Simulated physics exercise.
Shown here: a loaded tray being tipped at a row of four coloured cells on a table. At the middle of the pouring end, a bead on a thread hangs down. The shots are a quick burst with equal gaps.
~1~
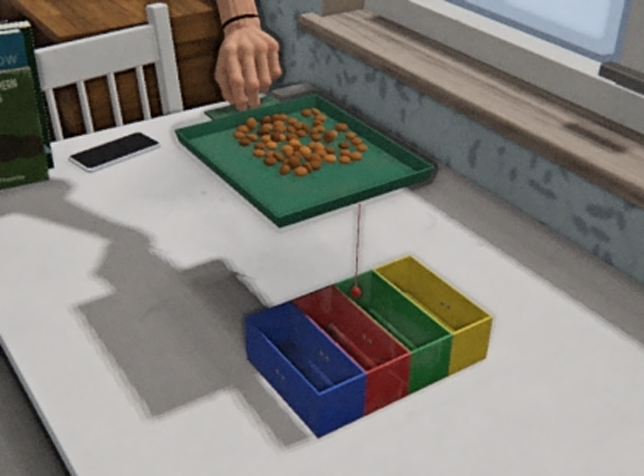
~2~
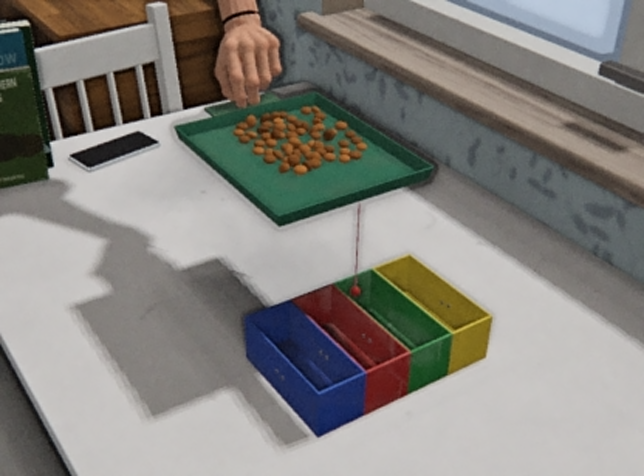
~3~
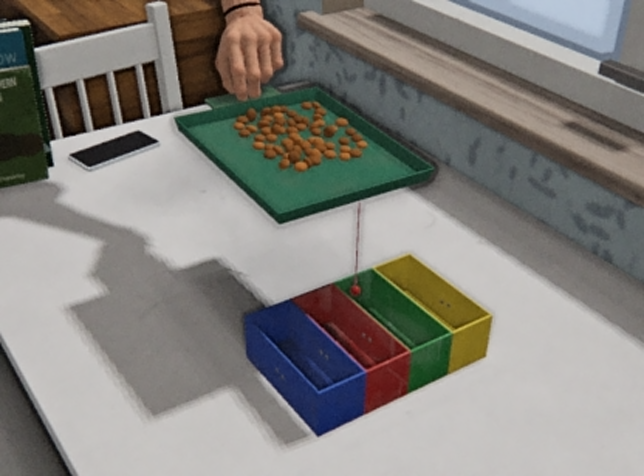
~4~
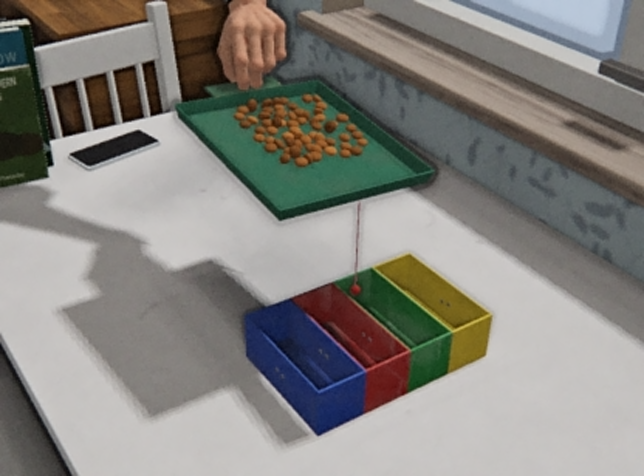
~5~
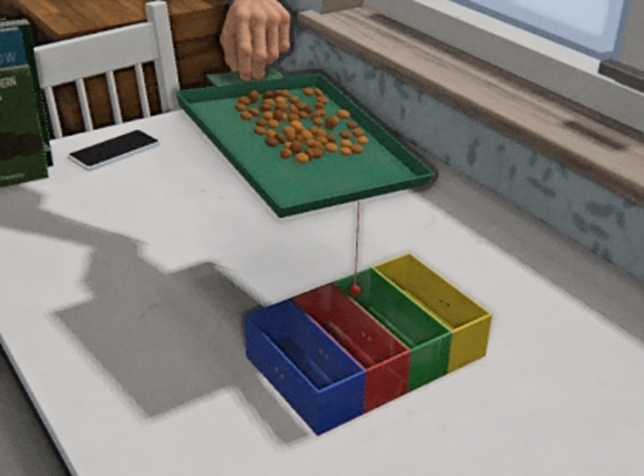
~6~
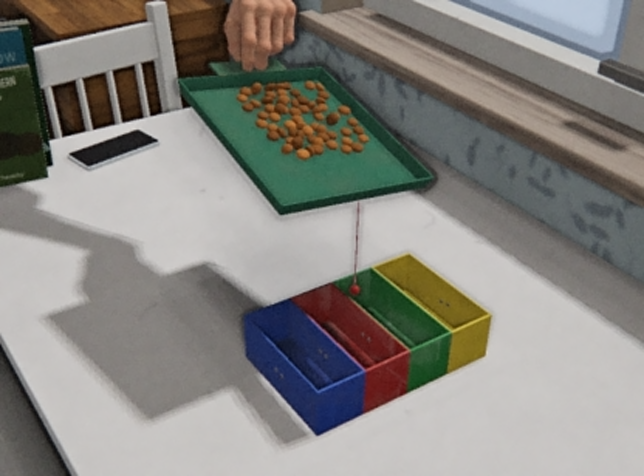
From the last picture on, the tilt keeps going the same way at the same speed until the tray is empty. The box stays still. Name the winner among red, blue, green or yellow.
Winner: Yellow.
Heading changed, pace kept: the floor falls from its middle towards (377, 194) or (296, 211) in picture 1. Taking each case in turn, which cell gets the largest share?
First: The yellow cell, second: That blue cell.
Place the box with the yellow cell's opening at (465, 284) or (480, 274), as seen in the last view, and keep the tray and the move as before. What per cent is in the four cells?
Close to 100 %, followed by close to 100 %.
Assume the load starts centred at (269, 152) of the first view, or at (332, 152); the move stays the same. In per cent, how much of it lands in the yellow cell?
It would be about 90 per cent for the first and about 80 per cent for the second.
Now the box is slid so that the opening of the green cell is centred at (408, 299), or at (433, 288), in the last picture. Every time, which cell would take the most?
Try one goes to the cell in yellow; try two goes to the green cell.
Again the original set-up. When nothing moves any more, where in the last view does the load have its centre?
Around (411, 313), give or take.
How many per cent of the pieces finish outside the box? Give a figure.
Some 0 per cent.
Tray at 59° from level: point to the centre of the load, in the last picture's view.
Centre estimate: (398, 179).
Soon, tray tipped steeply; most on the tray; a stray few in the yellow cell; a small part falling or outside the box.
A while on, tray tipped right over; about a quarter on the tray; about half in the yellow cell; a small part in the green cell; about a quarter falling or outside the box.
Towards the end, tray tipped past a quarter turn; most in the yellow cell; a small part in the green cell; a small part falling or outside the box.
Finally, tray tipped past a quarter turn; most in the yellow cell; a small part in the green cell; none in the blue cell; none in the red cell; a small part outside the box.
